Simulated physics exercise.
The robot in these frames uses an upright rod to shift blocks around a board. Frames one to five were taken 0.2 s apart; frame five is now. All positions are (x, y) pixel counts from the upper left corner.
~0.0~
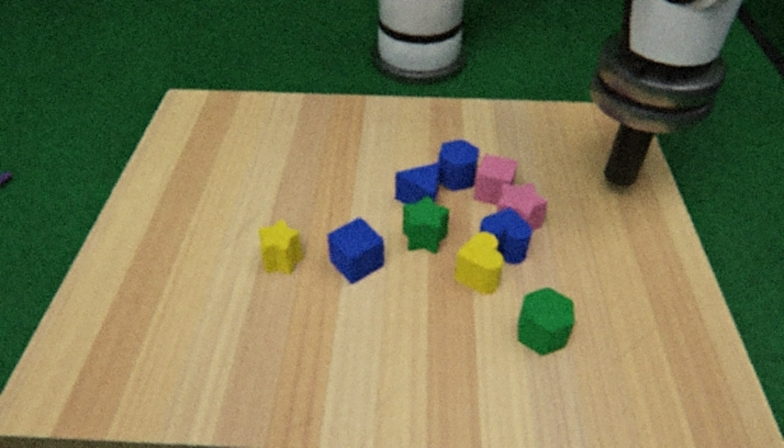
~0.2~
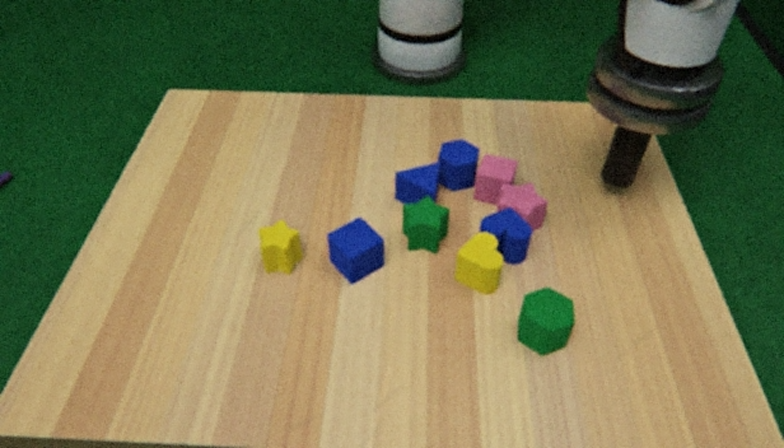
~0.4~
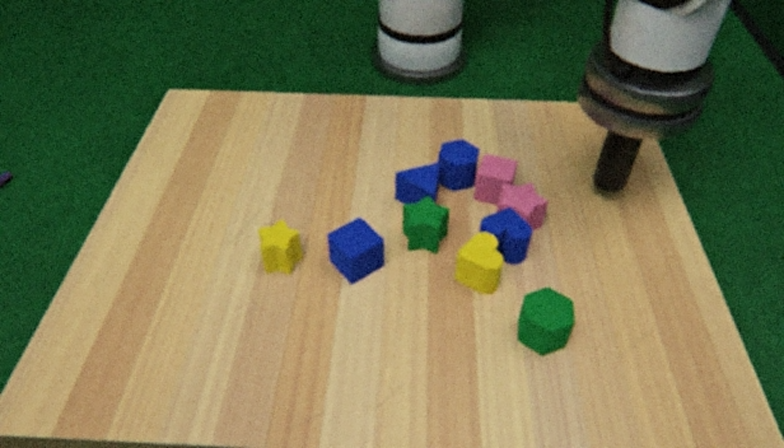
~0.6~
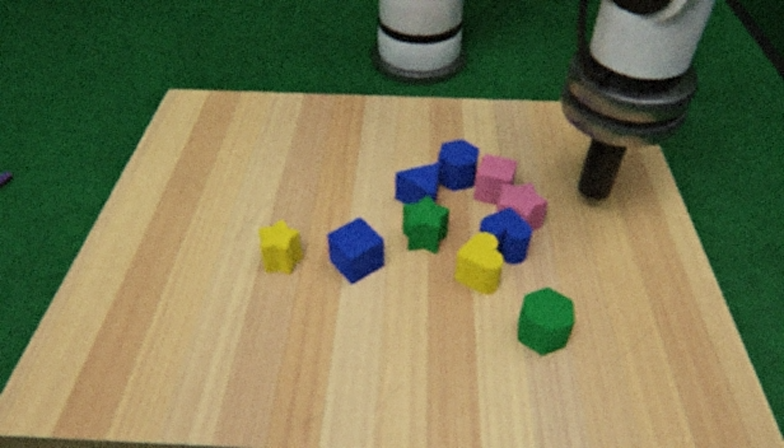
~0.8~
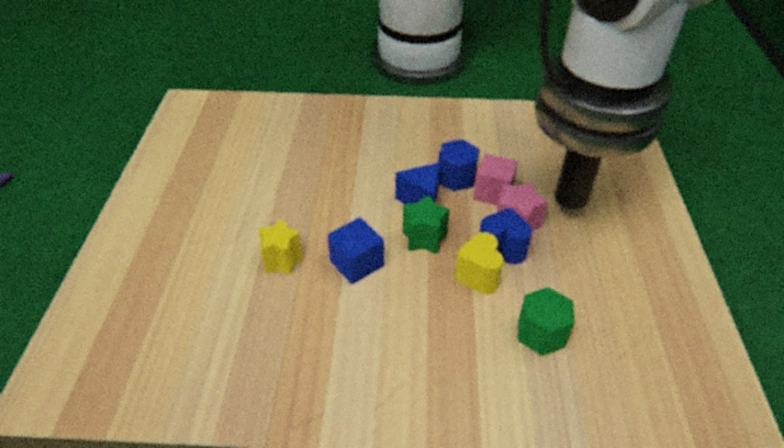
On a striped wooden board over a green surface, colourful blocks of various shapes stay still while a robot arm's dark upright rod moves a short way left and slightly nearer the viewer, toward the pink star.
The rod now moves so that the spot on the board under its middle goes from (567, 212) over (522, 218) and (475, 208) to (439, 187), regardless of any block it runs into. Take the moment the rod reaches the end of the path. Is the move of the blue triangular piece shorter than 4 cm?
I expect so.
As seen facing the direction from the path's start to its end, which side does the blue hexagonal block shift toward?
It goes toward the right-hand side.
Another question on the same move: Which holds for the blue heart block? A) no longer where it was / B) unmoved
That would be A.
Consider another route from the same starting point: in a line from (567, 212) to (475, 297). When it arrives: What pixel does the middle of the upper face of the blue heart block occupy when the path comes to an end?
At roughly (468, 226).
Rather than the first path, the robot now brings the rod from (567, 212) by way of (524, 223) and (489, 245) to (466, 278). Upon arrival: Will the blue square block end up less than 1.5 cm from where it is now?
Yes
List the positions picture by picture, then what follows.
In the first frame, rod tip at (620, 176); block tops, blue triangular piece at (423, 175); blue hexagonal block at (459, 152); pink square block at (498, 167); blue heart block at (507, 223); pink star at (522, 197).
In the second frame, rod at (617, 178); blocks unchanged.
In the third frame, rod at (609, 182); blocks unchanged.
In the fourth frame, rod at (594, 189); blocks unchanged.
In the fifth frame, rod at (571, 198); blue triangular piece at (423, 175); blue hexagonal block at (459, 152); pink square block at (498, 167); blue heart block at (507, 223); pink star at (522, 197).
The first path, step by step. One third of the way, rod at (524, 203); blue heart block at (489, 228); pink star at (495, 200).
Two thirds of the way, rod at (477, 194); blue hexagonal block at (450, 141), turned 35° anticlockwise; pink square block at (484, 159), turned 65° clockwise; blue heart block at (471, 231), turned 30° anticlockwise; pink star at (462, 202), turned 35° anticlockwise.
At the end, rod at (440, 173); blue triangular piece at (416, 172), turned 30° anticlockwise; blue hexagonal block at (449, 139), turned 35° anticlockwise; pink square block at (479, 154), turned 105° clockwise; blue heart block at (471, 231), turned 30° anticlockwise; pink star at (460, 201), turned 40° anticlockwise.
